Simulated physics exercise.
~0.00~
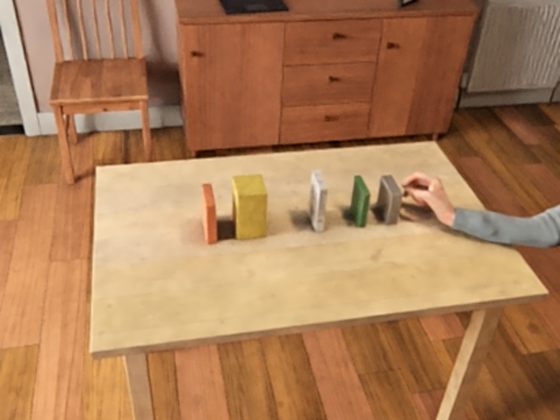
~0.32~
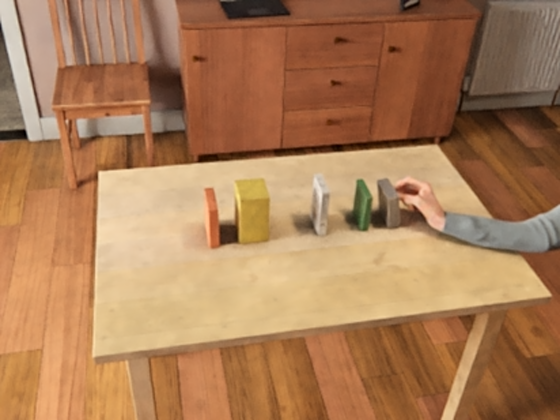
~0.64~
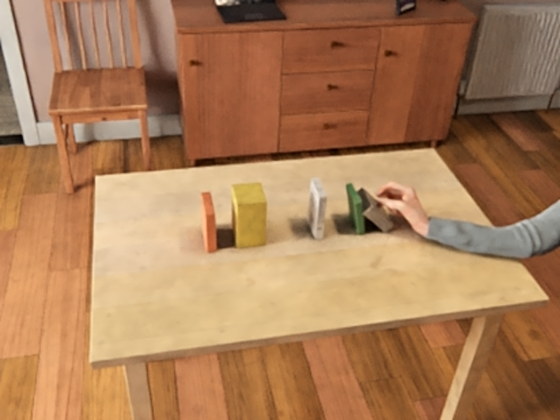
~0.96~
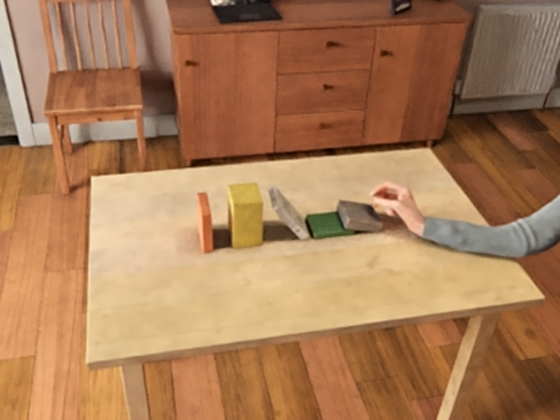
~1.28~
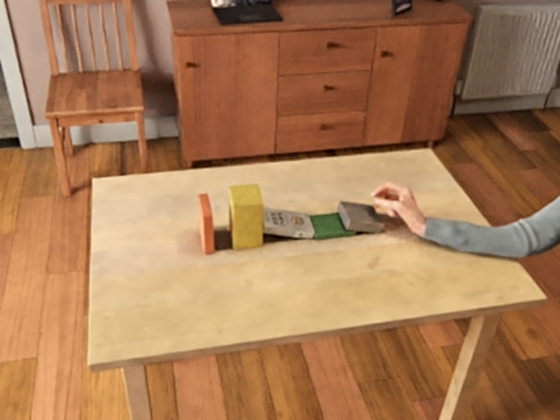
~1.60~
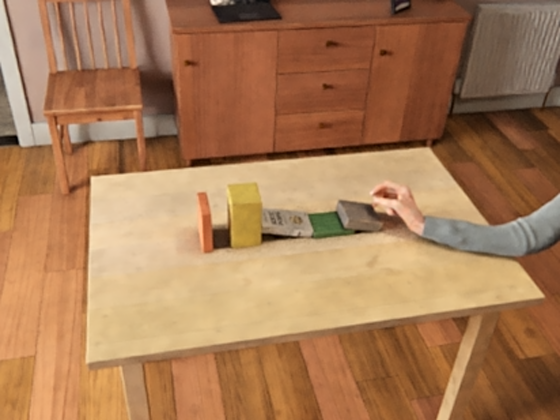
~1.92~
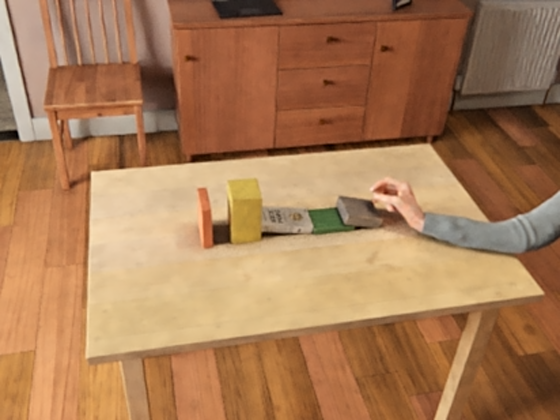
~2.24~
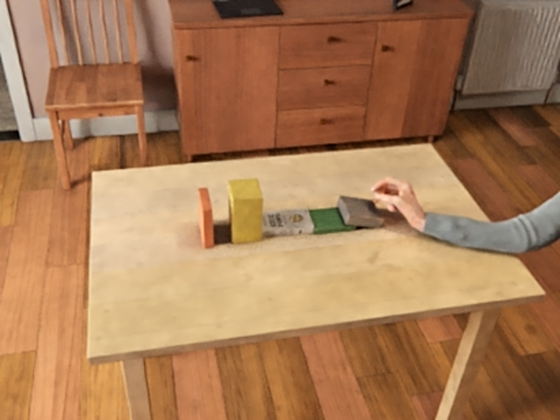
A grey board tipped by a hand topples the green board and white packet leftward.
